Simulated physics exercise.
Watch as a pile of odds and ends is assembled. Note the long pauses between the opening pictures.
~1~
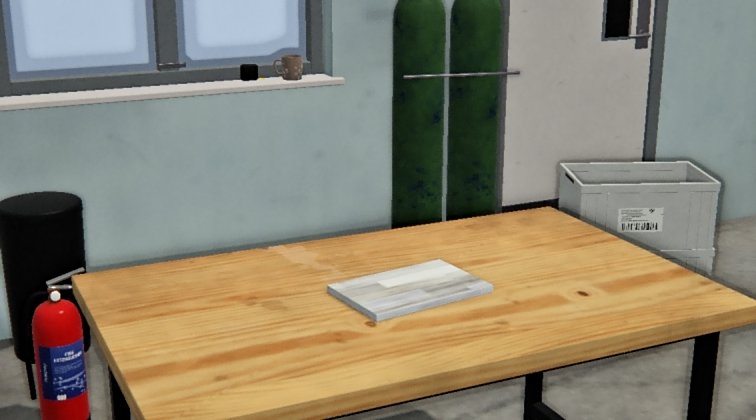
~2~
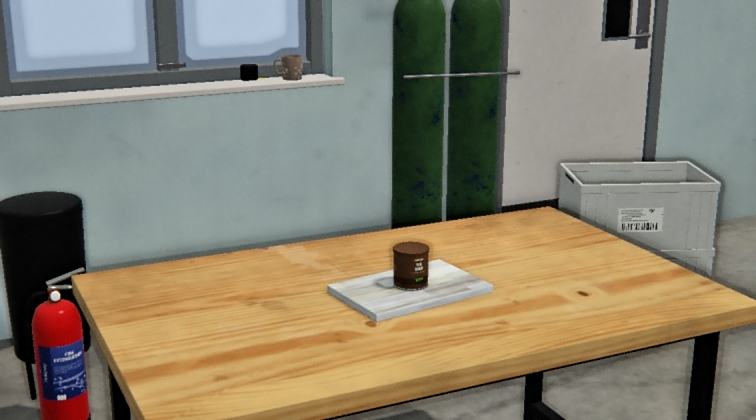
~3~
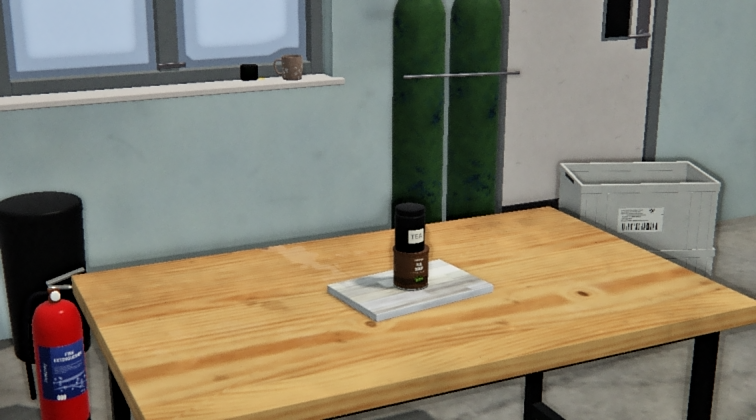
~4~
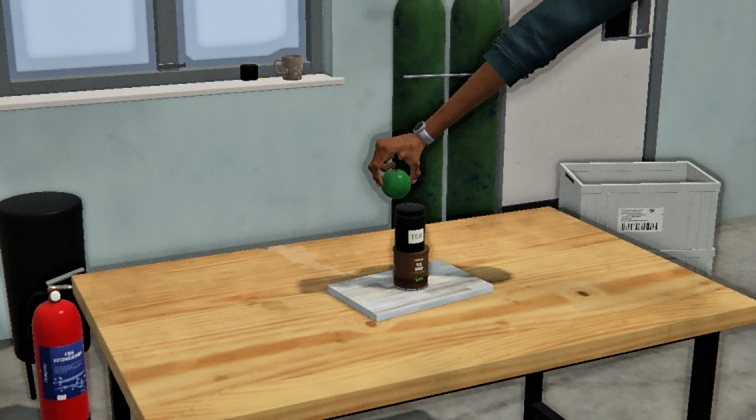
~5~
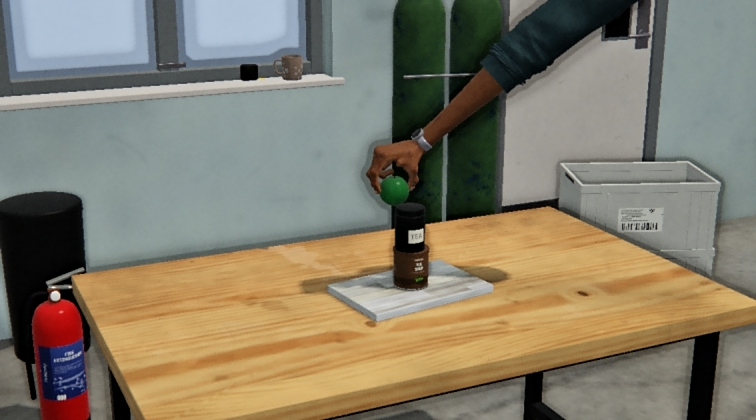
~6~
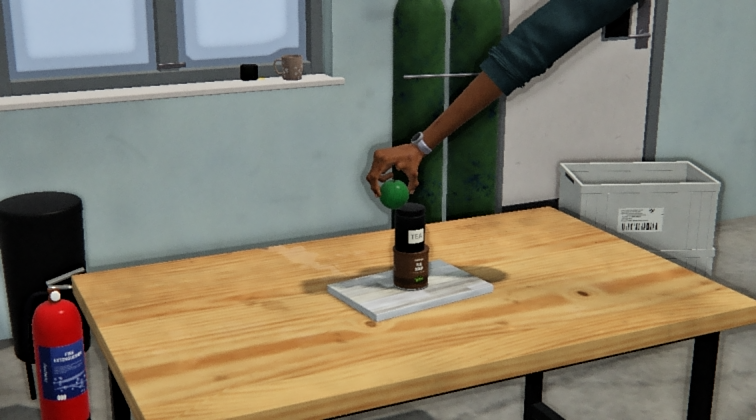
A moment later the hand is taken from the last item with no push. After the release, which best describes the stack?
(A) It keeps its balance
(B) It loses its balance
B.
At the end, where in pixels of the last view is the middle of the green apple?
I'd point to roughly (363, 280).
Then, 0.50 s after the last picture, green apple now fallen.
Then, 0.60 s after the last picture, things are still on the move.
At rest, fallen, green apple; the other 3 in place. Seen from the same camera at the end, green apple near (363, 280). The pile comes apart.
